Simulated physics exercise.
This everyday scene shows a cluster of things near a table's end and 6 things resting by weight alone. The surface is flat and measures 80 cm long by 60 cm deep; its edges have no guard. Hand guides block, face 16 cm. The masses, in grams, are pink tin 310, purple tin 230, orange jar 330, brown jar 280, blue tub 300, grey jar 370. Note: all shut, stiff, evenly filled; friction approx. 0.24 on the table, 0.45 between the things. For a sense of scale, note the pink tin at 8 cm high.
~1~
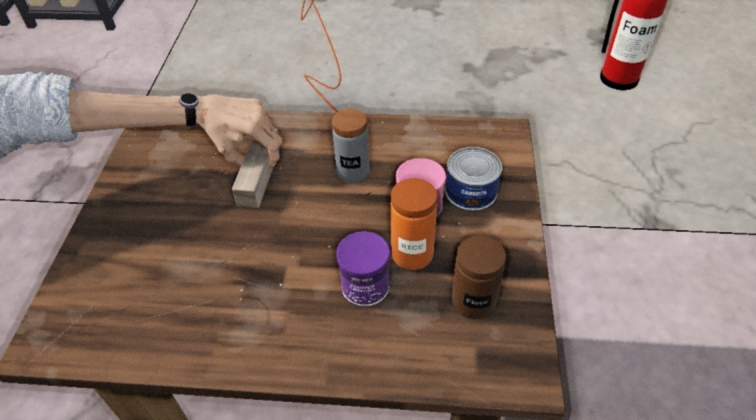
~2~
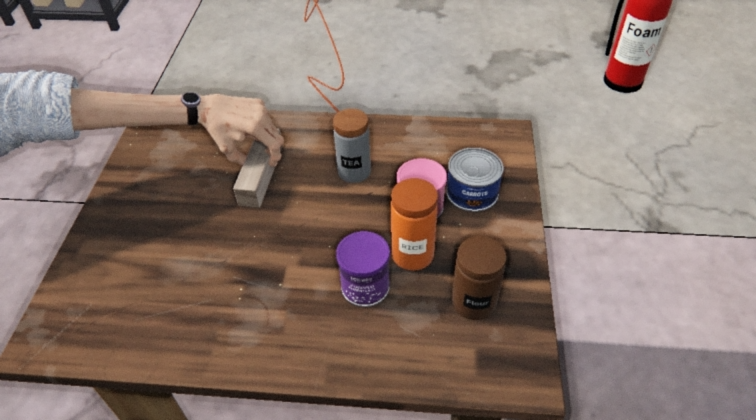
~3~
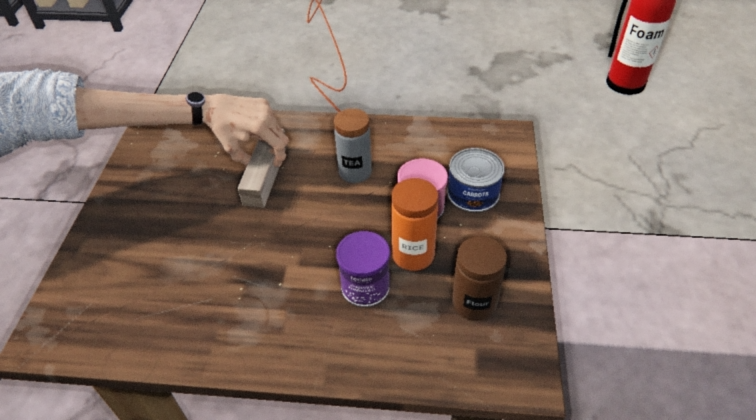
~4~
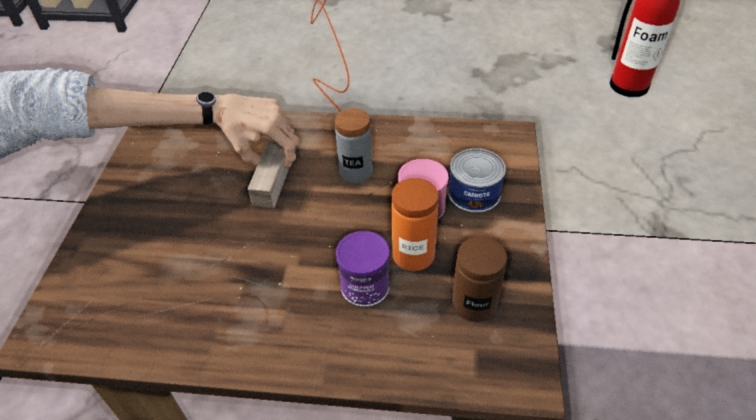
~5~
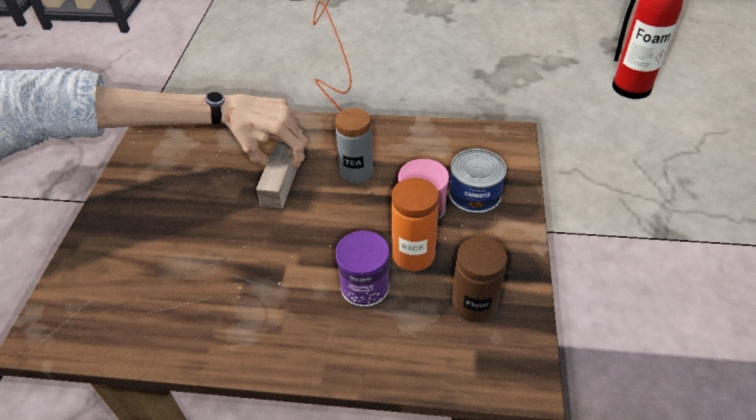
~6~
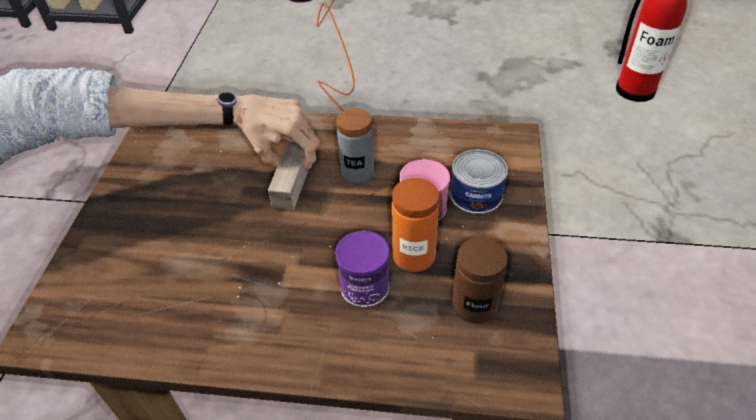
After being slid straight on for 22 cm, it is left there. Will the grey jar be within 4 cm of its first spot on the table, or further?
Far from its start.
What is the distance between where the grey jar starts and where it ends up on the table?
Net shift near 10 cm.
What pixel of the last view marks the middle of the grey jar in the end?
At pixel (415, 152) or so, give or take.
Then, 0.30 s after the last picture, block slid 13 cm.
Then, 0.50 s after the last picture, block slid 18 cm; grey jar slid 6 cm near (391, 150).
Then, 0.60 s after the last picture, block slid 20 cm; grey jar slid 9 cm near (405, 151).
At rest, not toppled but over 4 cm from the start, grey jar; the other 5 in place, give or take 4 cm. Seen from the same camera at the end, grey jar near (414, 152).
